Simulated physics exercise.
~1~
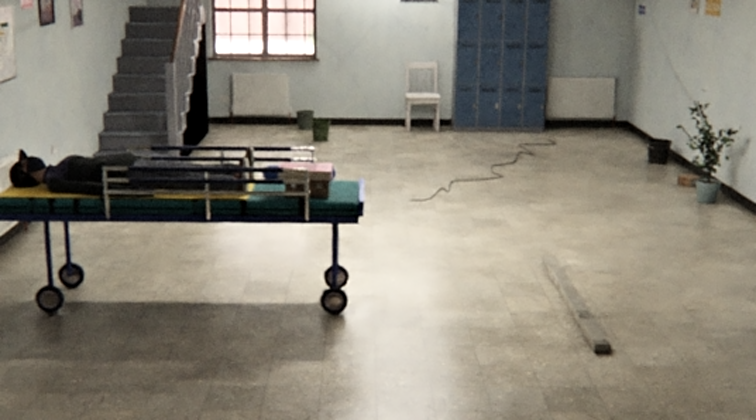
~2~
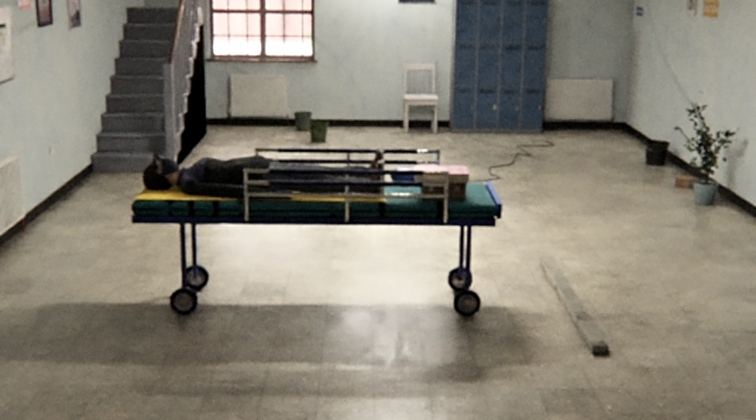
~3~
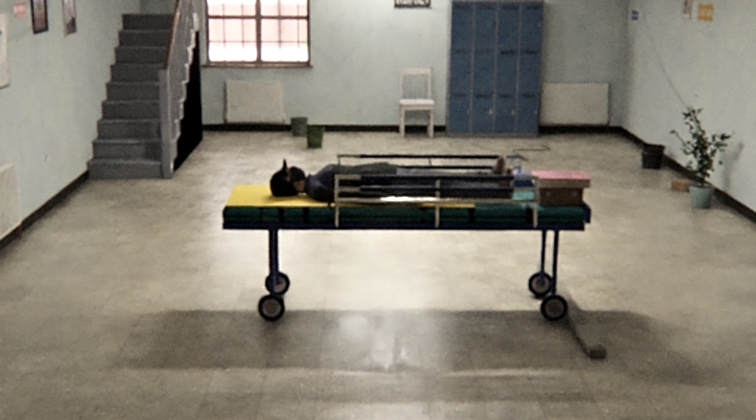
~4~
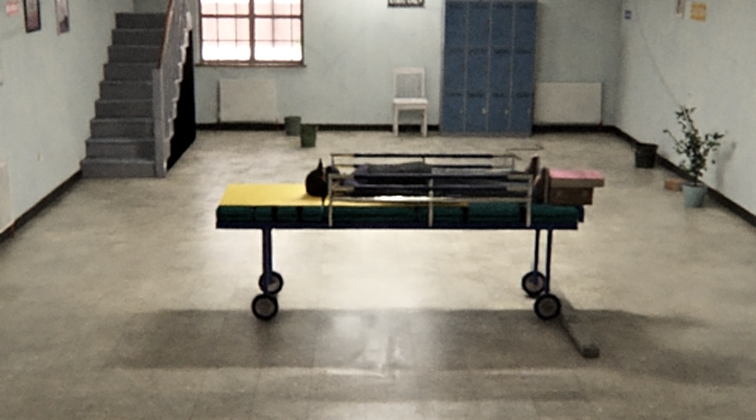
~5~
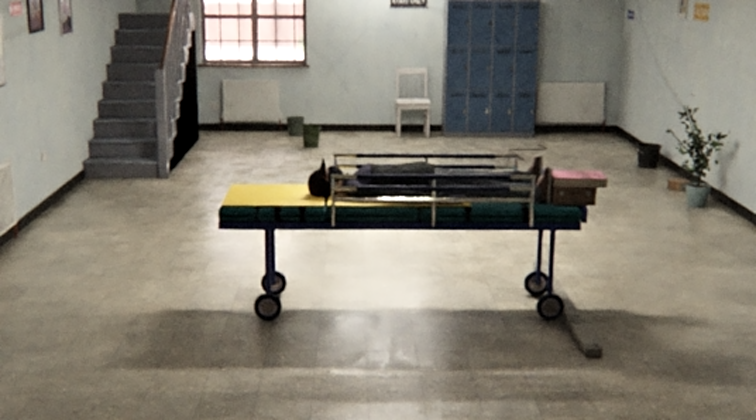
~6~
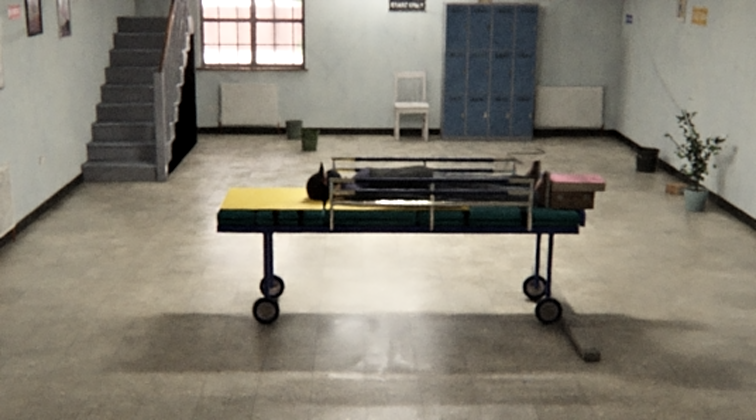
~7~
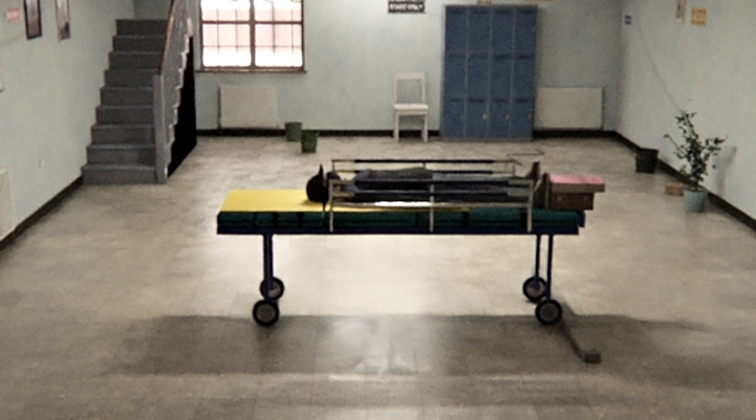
A person lying on a trolley rolls right, slides along as it halts, and stays aboard.
